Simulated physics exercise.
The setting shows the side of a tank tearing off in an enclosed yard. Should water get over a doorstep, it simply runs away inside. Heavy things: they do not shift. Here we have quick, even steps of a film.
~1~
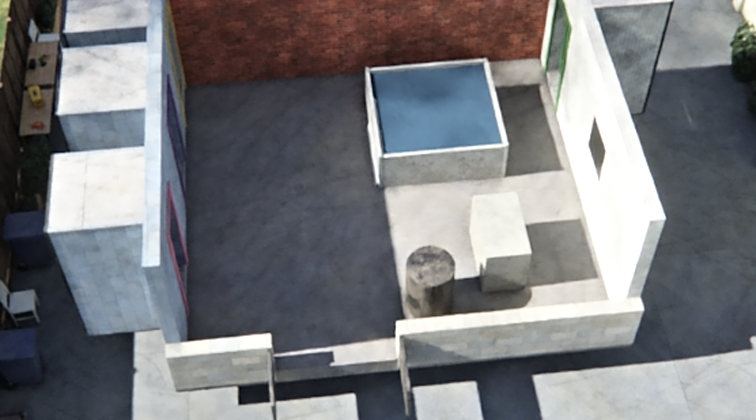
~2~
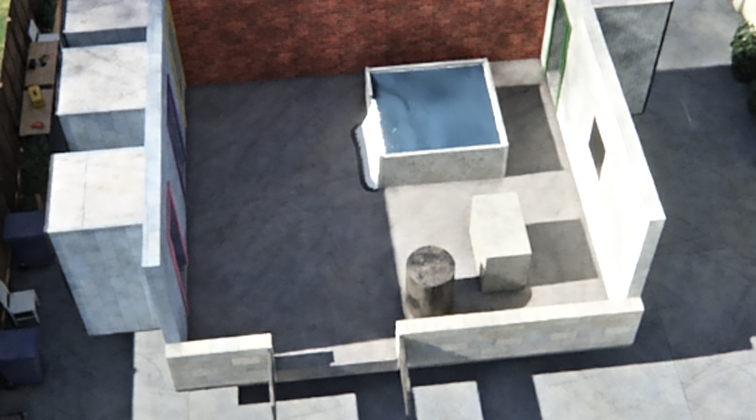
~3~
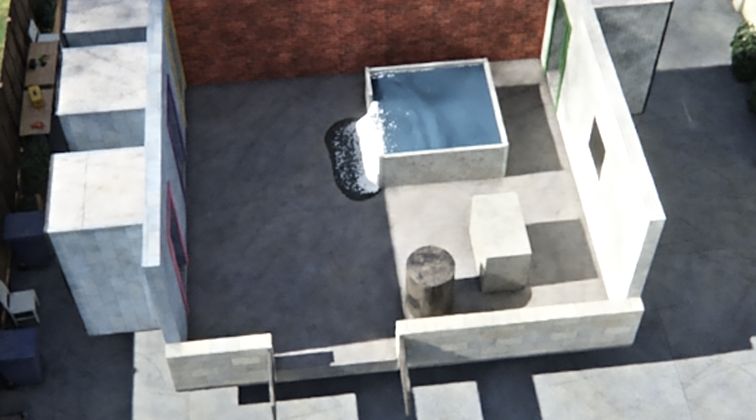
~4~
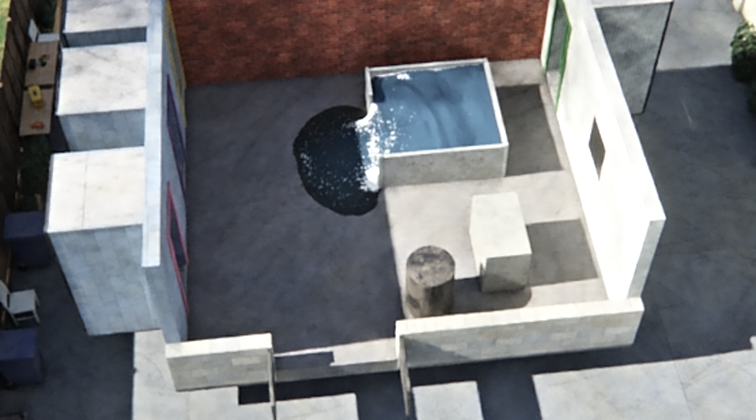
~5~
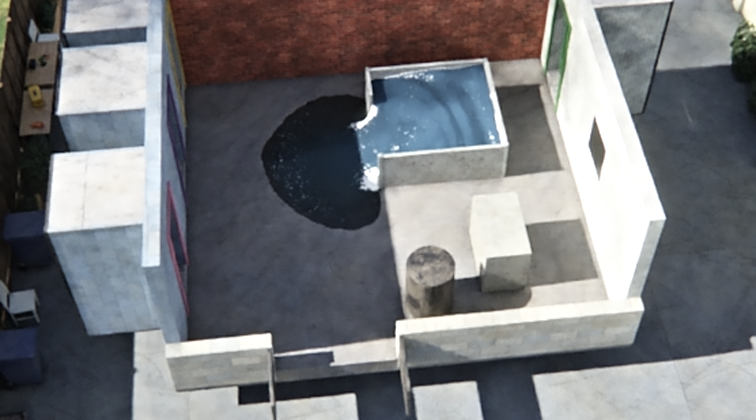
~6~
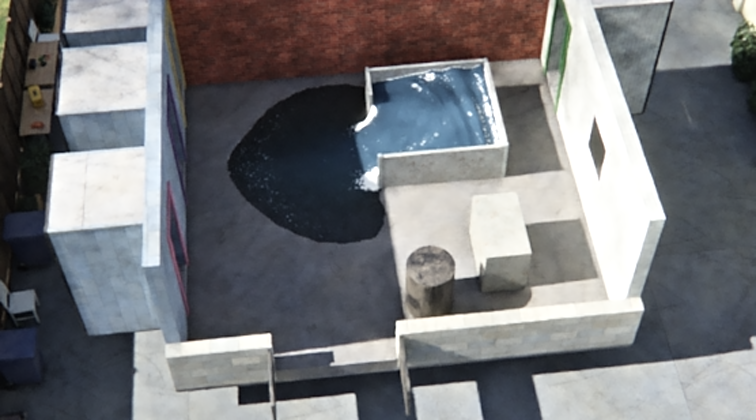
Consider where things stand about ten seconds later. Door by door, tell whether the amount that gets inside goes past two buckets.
Door by door: The pink door goes past two buckets, the purple door goes past two buckets, the yellow door stays at two buckets or less, the green door stays at two buckets or less.
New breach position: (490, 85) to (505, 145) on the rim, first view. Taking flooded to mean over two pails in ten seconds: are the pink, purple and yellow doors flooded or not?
Lab note - pink door: Short of the mark; purple door: Short of the mark; yellow door: Short of the mark.
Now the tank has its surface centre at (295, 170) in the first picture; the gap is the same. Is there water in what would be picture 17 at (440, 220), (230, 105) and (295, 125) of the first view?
In turn: Clear, flooded, not flooded.
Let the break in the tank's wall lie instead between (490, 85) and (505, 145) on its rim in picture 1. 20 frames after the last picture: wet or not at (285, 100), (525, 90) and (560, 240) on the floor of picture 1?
So: Wetted, then wetted, then wetted.
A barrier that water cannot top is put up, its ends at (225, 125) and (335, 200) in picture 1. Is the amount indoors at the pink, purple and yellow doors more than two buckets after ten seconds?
Log - pink: Below the line; purple: Below the line; yellow: Above the line.
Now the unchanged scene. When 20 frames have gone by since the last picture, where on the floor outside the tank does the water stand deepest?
My finger goes to (189, 366).
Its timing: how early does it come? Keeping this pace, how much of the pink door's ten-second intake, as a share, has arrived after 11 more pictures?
Close to 10 percent.
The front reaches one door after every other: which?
Result: The green one.
A moment on, water covers 35 % of the floor; the pink door not reached, the purple door over two buckets in, the yellow door wet at the sill, nothing in, the green door not reached.
Next, water covers 45 % of the floor; the pink door under two buckets in, the purple door far over two buckets in, the yellow door wet at the sill, nothing in, the green door not reached.
Then, water covers 50 % of the floor; the pink door over two buckets in, the purple door far over two buckets in, the yellow door under two buckets in, the green door not reached.
Later, water covers 75 % of the floor; the pink door over two buckets in, the purple door far over two buckets in, the yellow door under two buckets in, the green door wet at the sill, nothing in.
In the end, water covers 95 % of the floor; the pink door over two buckets in, the purple door far over two buckets in, the yellow door under two buckets in, the green door wet at the sill, nothing in.
